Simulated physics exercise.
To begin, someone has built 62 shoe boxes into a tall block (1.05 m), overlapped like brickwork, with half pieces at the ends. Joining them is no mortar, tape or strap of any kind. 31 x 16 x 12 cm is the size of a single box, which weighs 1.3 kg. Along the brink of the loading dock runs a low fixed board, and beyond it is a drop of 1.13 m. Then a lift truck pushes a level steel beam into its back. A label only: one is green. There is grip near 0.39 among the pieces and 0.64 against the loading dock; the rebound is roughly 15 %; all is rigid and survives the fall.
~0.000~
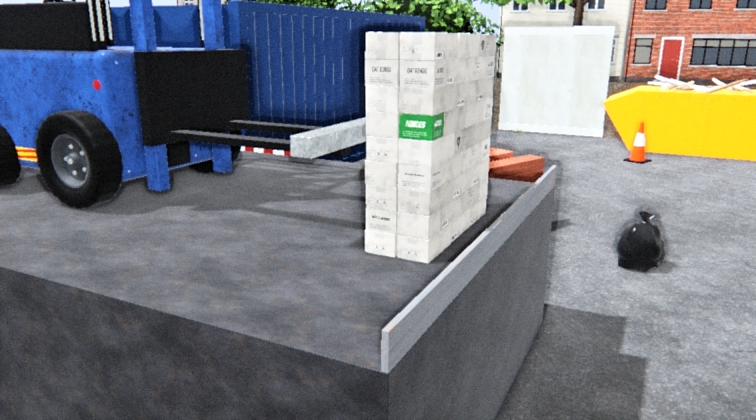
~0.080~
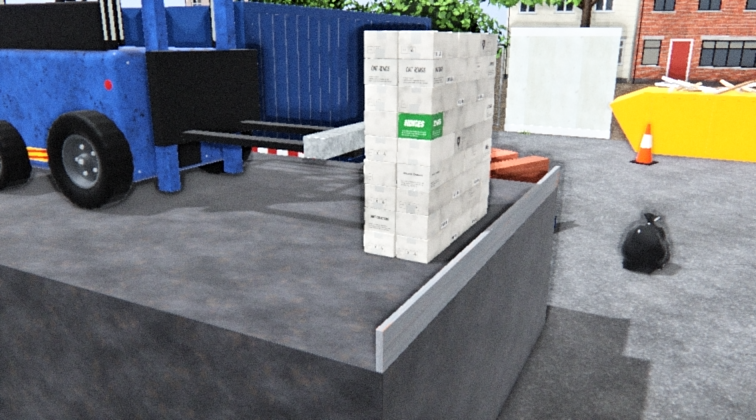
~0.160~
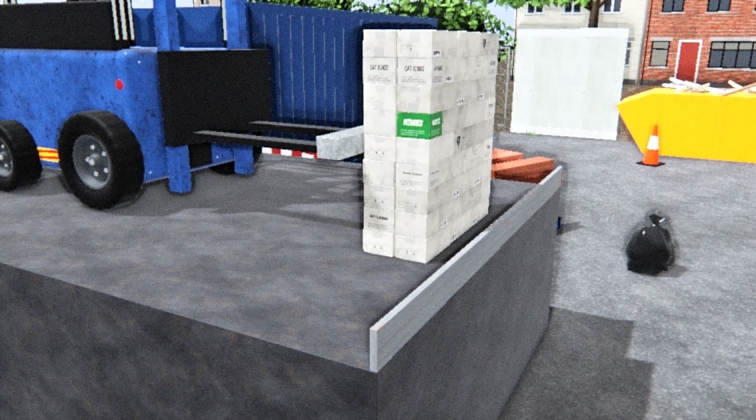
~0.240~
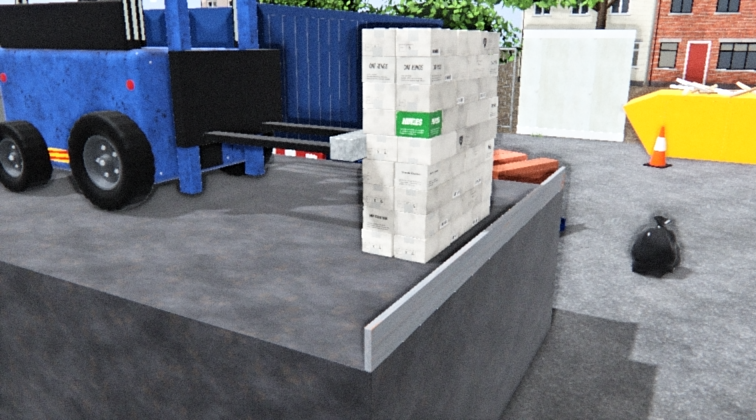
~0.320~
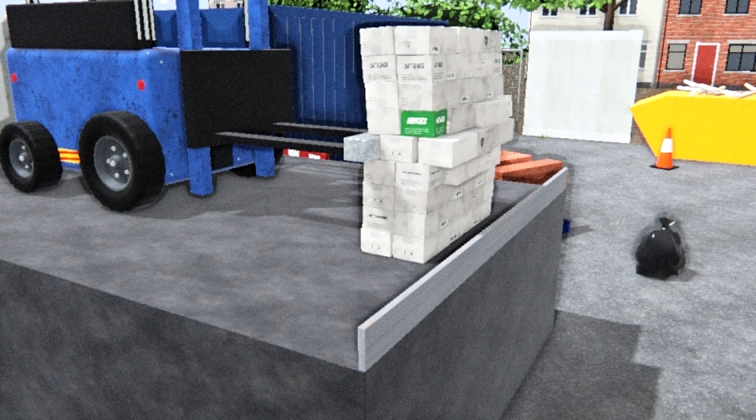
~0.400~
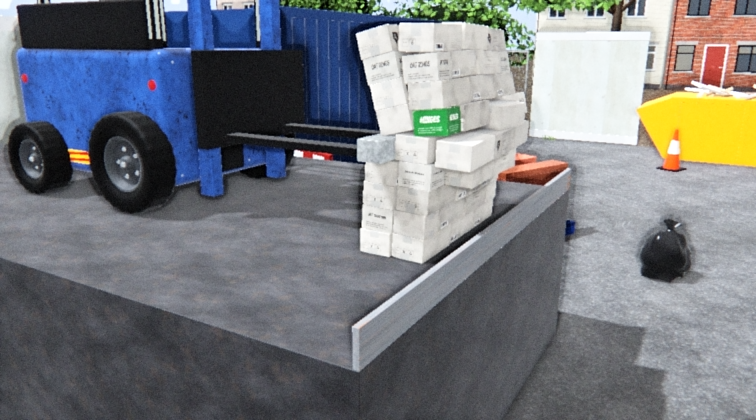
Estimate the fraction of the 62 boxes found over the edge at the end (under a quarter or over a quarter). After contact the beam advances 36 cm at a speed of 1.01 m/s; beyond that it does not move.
It is above one in four.
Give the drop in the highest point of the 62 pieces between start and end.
By about 46 cm, start to end.
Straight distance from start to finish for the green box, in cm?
Roughly green 235.
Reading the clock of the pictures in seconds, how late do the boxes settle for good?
Near 3.0 s.
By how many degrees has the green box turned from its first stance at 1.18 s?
Some 40 degrees.
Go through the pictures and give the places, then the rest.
In the first frame (we follow the side turned to the camera; the camera moves round a little), beam (303, 147) 22 cm from the stack; green box (415, 128); no piece has moved.
The second frame shows beam (316, 148) 14 cm from the stack; green box (414, 127).
The third frame shows beam (329, 149) 6 cm from the stack; green box (413, 126).
The fourth frame shows beam (343, 150) 20 mm in; green box (412, 125); 10 stirred so far.
The fifth frame shows beam (357, 151) 10 cm in; green box (417, 124) displaced 32 mm; 46 stirred so far.
The sixth frame shows beam (371, 152) 18 cm in; green box (430, 123) tipped 6°; steepest lean 15°, the box at (394, 120); 52 stirred so far.
Around 0.54 s, none of the 62 boxes over the edge, 54 disturbed; green box tipped 13°.
Around 0.82 s, 5 of the 62 boxes over the edge; green box tipped 28°, 15 cm lower.
Around 1.18 s, 23 of the 62 boxes over the edge; green box tipped 42°, 1.28 m lower.
Around 1.66 s, 29 of the 62 boxes over the edge; green box 1.72 m lower.
Finally (3.0 s), 29 of the 62 boxes over the edge; green box 1.71 m lower. That is 47 per cent.
